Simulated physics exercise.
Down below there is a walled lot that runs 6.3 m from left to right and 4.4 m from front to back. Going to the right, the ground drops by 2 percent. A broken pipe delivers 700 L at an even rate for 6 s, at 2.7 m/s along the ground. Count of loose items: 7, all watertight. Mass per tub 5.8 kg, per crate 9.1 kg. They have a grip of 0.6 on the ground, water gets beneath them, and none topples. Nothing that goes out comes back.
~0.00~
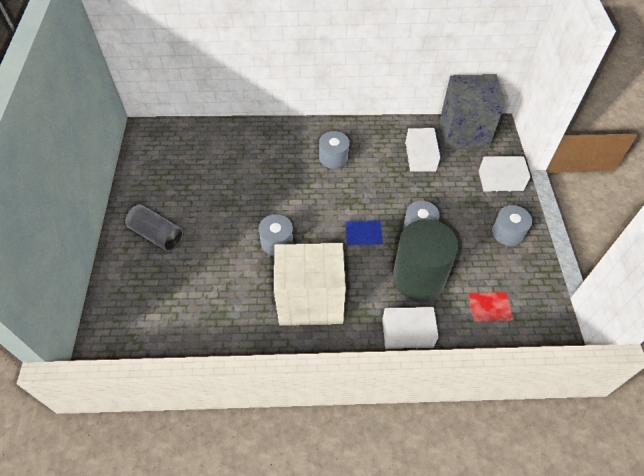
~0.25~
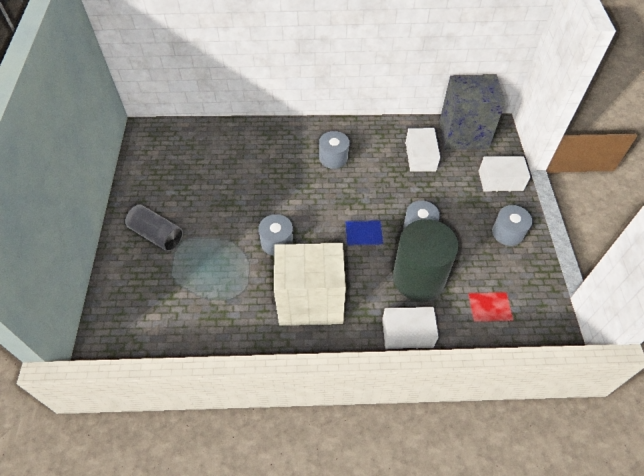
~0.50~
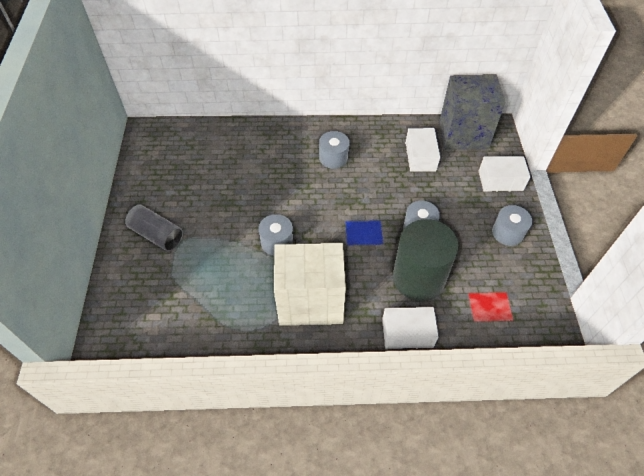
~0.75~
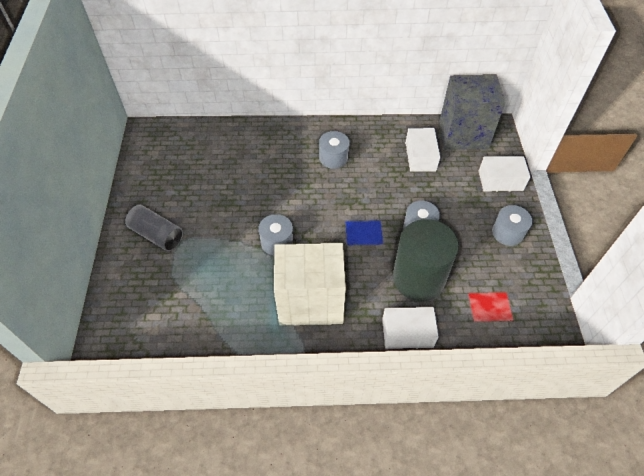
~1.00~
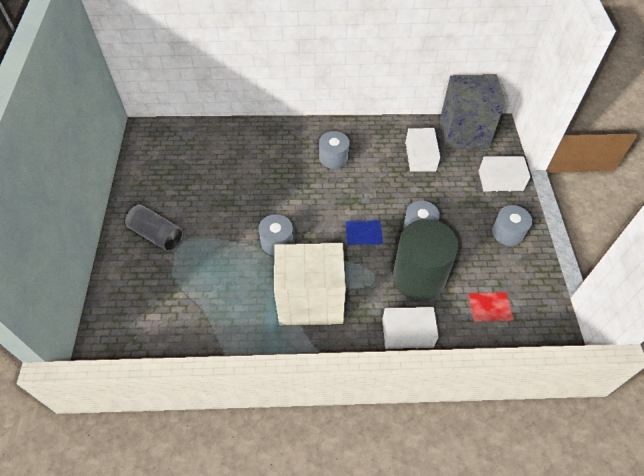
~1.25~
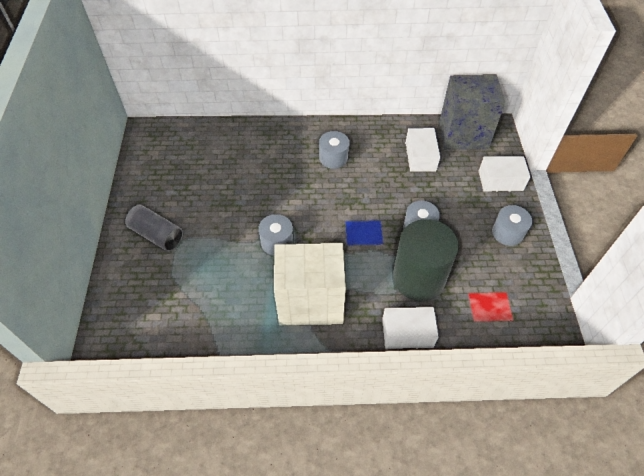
A walled, brick-floored lot sat still while a pale sheet of water appeared near the pipe on the left, spread toward the front wall, and then showed beyond the cream block; nothing else moved.
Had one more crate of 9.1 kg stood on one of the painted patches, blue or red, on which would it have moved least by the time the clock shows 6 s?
Blue.
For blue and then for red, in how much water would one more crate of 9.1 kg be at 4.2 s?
2 cm and 3 cm, in that order.
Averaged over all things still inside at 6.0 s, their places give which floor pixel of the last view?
Roughly at (438, 213).
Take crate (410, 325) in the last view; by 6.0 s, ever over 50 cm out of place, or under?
Looking at it, I'd say it strays further.
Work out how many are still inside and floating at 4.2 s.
0.
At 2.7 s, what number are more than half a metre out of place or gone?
0.
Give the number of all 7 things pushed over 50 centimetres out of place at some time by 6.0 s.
That comes to 2.
After 1.8 s on blue it would be 0 cm off in 1 cm of water; on red it would be 0 cm off in 0 cm of water.
After 2.7 s on blue it would be 0 cm off in 2 cm of water; on red it would be 0 cm off in 0 cm of water.
After 4.2 s on blue it would be 0 cm off in 2 cm of water; on red it would be 47 cm off in 3 cm of water.
After 6.0 s on blue it would be 0 cm off in 2 cm of water; on red it would be gone out.
